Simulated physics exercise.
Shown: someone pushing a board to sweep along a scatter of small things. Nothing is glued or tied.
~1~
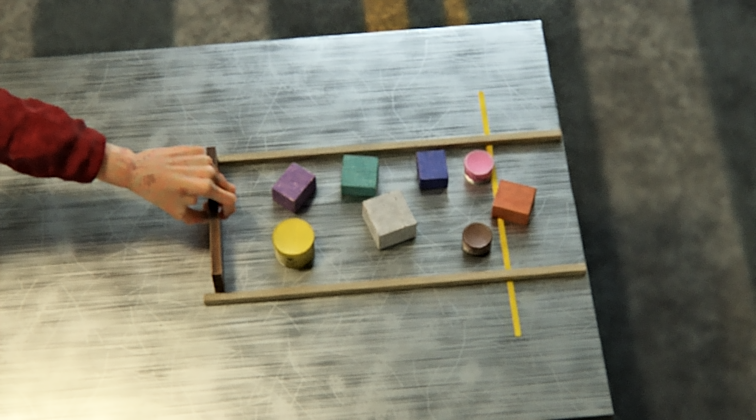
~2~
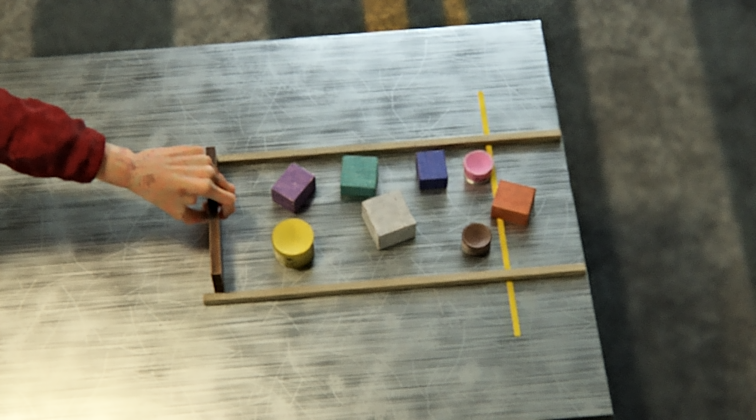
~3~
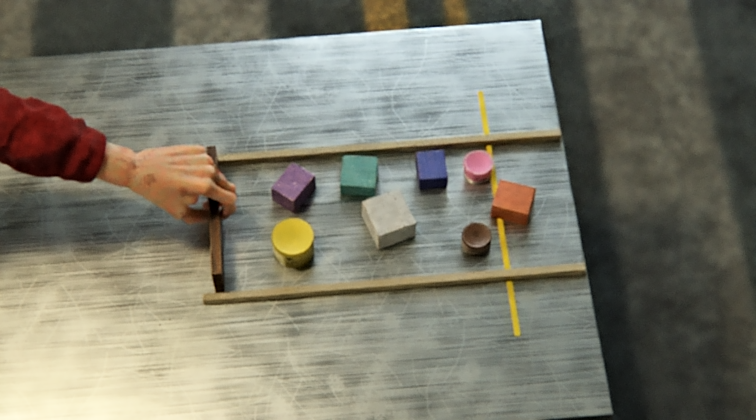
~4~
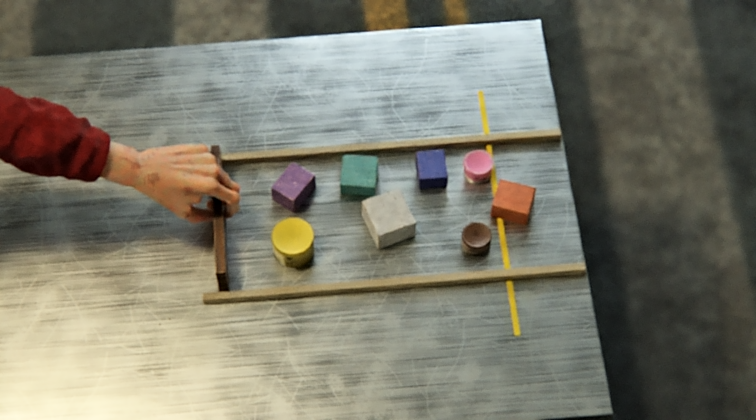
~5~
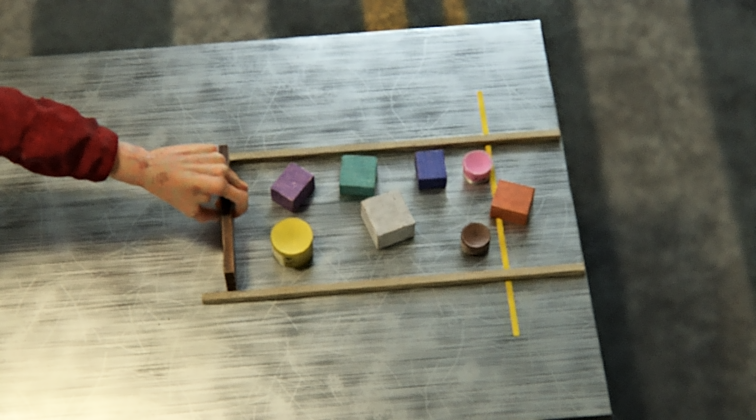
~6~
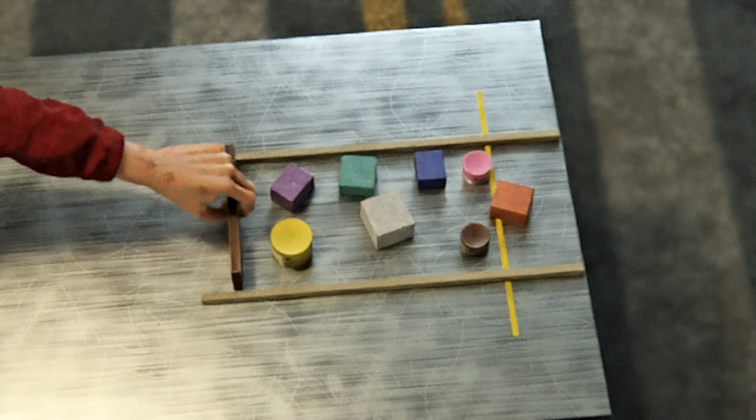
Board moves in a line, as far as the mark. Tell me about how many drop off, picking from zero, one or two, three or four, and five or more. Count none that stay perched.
The answer is one or two.
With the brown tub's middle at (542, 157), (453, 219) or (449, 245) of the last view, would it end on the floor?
Brown tub: Gone; safe; safe.
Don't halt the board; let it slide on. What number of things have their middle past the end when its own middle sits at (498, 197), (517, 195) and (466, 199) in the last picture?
Respectively 2, 3 and 1.
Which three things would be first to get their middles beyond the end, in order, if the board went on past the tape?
You'd get the pink pot first, then the blue block, and the orange block after that.
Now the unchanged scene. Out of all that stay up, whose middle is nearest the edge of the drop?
That's the orange block.
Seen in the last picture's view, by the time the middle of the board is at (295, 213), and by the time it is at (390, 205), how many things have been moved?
I count 2 first and 6 after.
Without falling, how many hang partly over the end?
As for overhanging, the count is 1.
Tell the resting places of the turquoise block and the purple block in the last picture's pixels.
Turquoise block: (535, 158); purple block: (505, 162).
Early on, none off yet; orange block at rest near (512, 203); pink pot at rest near (477, 168); brown tub at rest near (475, 239).
A while later, none off yet; orange block at rest near (512, 203); pink pot travelled a little near (493, 166); brown tub at rest near (475, 239).
Further along, none off yet; orange block travelled about its own width near (540, 207); pink pot travelled well along near (560, 160); brown tub travelled about its own width near (520, 240).
Finally, the number that fall off is one or two; lost, blue block and pink pot.
